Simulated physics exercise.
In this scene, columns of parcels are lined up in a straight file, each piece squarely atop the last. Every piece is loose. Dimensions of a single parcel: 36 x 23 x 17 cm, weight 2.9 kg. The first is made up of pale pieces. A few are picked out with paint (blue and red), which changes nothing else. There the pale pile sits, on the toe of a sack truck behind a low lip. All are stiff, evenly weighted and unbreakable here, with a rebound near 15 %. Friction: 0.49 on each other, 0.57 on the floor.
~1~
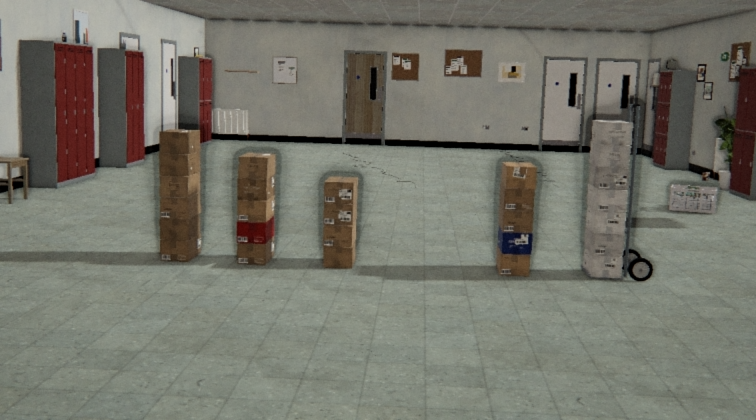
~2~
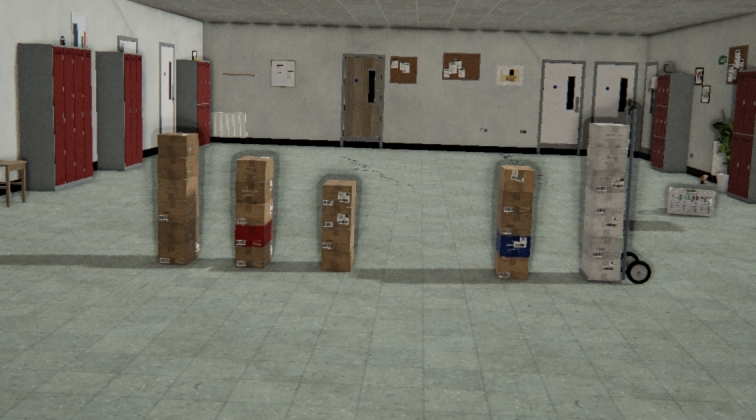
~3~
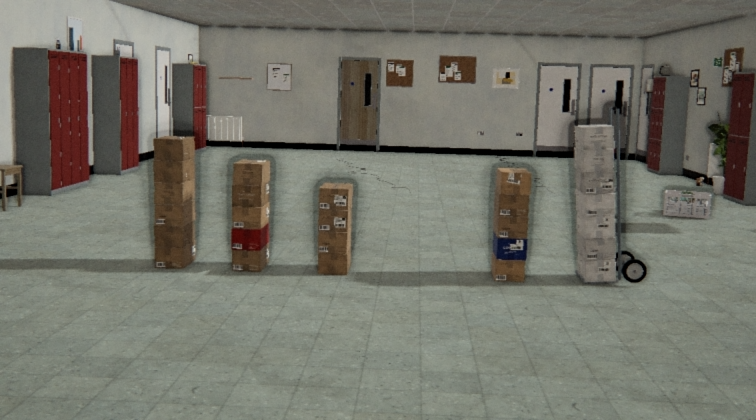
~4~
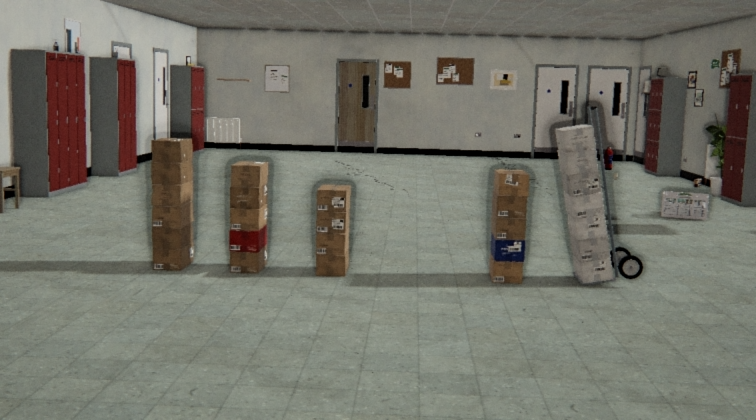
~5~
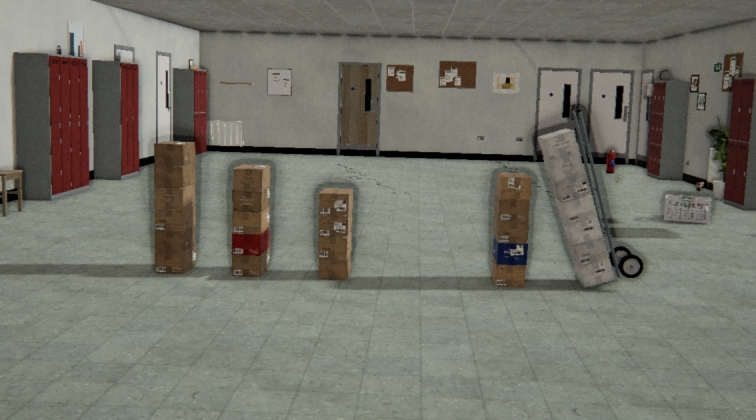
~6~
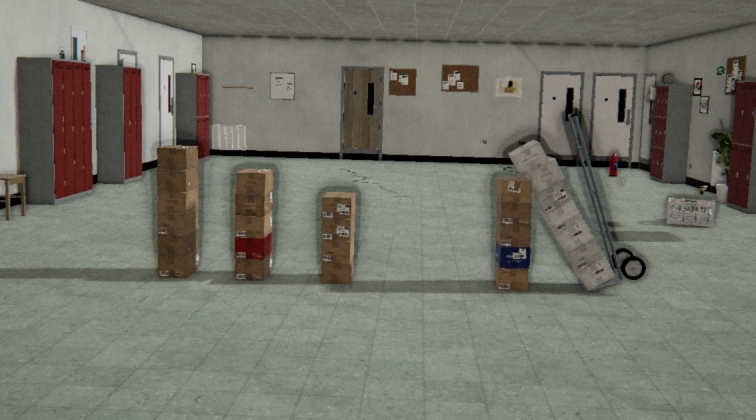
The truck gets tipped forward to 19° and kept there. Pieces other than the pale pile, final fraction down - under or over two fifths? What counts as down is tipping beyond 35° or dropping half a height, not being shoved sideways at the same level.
Under.
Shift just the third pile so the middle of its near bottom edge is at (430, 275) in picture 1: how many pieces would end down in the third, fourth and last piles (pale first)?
The third pile ends with 3 down, the fourth with 0, the last with 0.
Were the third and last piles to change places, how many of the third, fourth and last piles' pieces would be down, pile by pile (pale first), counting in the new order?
Third 0, fourth 0, last 0.
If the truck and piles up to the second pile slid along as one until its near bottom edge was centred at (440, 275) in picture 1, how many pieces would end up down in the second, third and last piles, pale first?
You'd get second 5, third 3 and last 0.
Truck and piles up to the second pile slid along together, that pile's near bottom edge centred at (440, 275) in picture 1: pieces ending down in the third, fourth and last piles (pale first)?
In that case third pile 3, fourth pile 0, last pile 0.
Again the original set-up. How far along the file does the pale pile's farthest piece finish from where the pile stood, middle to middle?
Roughly 180 centimetres.
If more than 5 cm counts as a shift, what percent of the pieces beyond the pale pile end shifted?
25 percent.
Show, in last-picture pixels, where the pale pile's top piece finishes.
At about (366, 242).
Then, 0.17 s past the last view, 5 of the pale pile down; none of the 20 other parcels down, 5 disturbed; blue parcel 6° from how it stood.
Then, 0.45 s past the last view, 7 of the pale pile down; none of the 20 other parcels down, 5 disturbed; blue parcel 21° from how it stood.
Then, 0.71 s past the last view, 7 of the pale pile down; 5 of the 20 other parcels down; blue parcel 45° from how it stood.
Then, 1.03 s past the last view, 7 of the pale pile down; 5 of the 20 other parcels down; blue parcel on its side.
In the end, 7 of the pale pile down; 5 of the 20 other parcels down; blue parcel on its side; red parcel unmoved. That is 25 per cent. From the last view, middles, blue parcel near (455, 269), red parcel near (254, 245).
